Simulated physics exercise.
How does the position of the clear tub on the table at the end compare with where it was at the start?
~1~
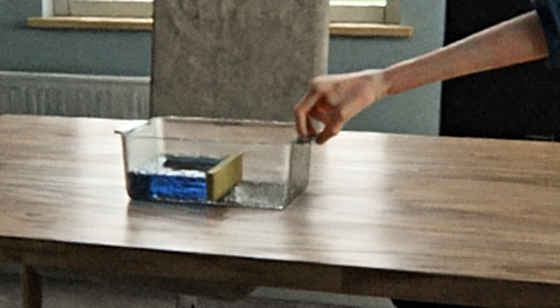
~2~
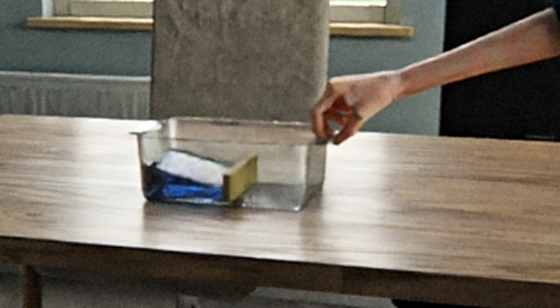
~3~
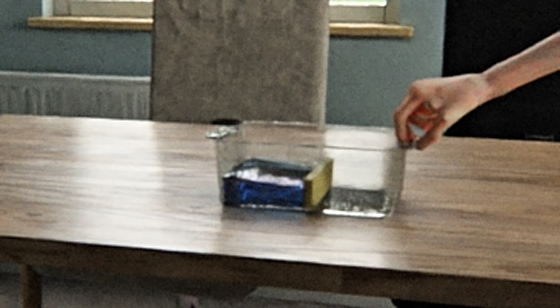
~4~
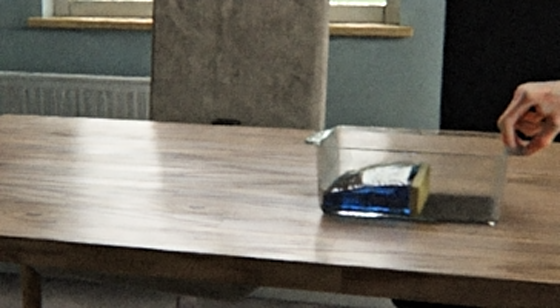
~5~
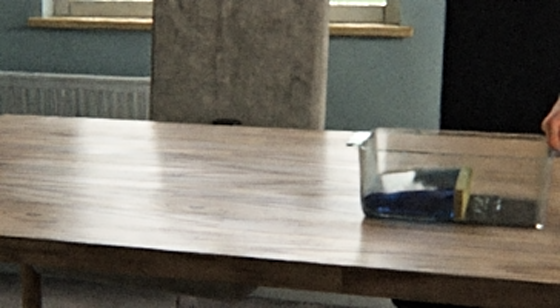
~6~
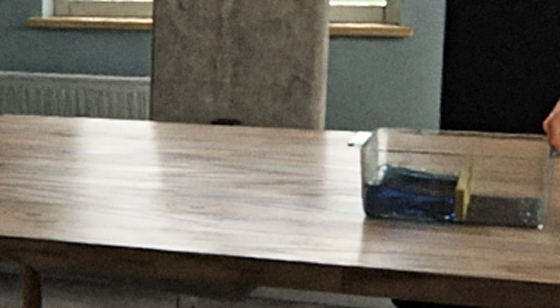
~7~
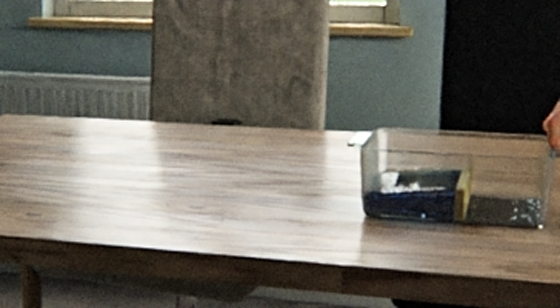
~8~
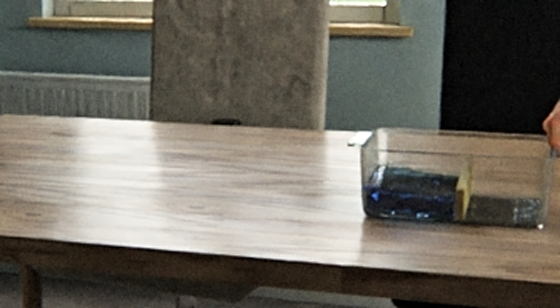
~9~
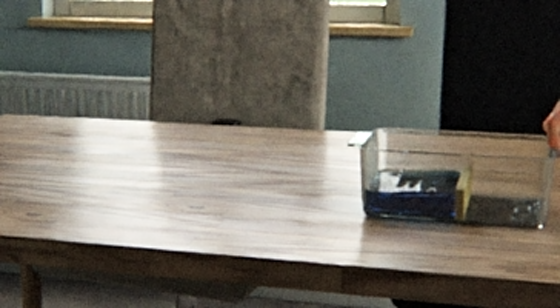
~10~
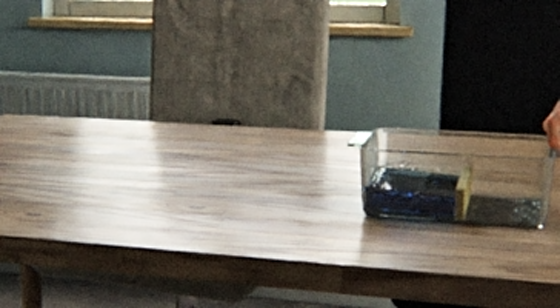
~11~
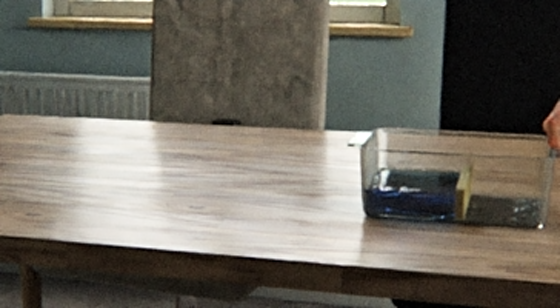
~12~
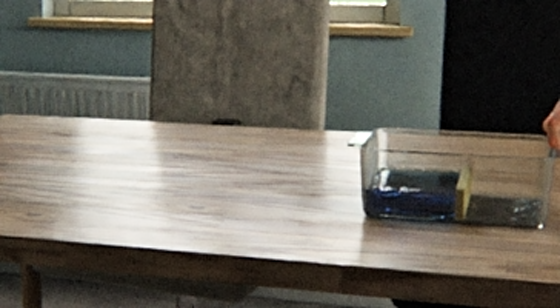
At the start the tub stands left of centre on the table, in front of the chair. By the end it has moved well to the right and rests near the right side of the view.
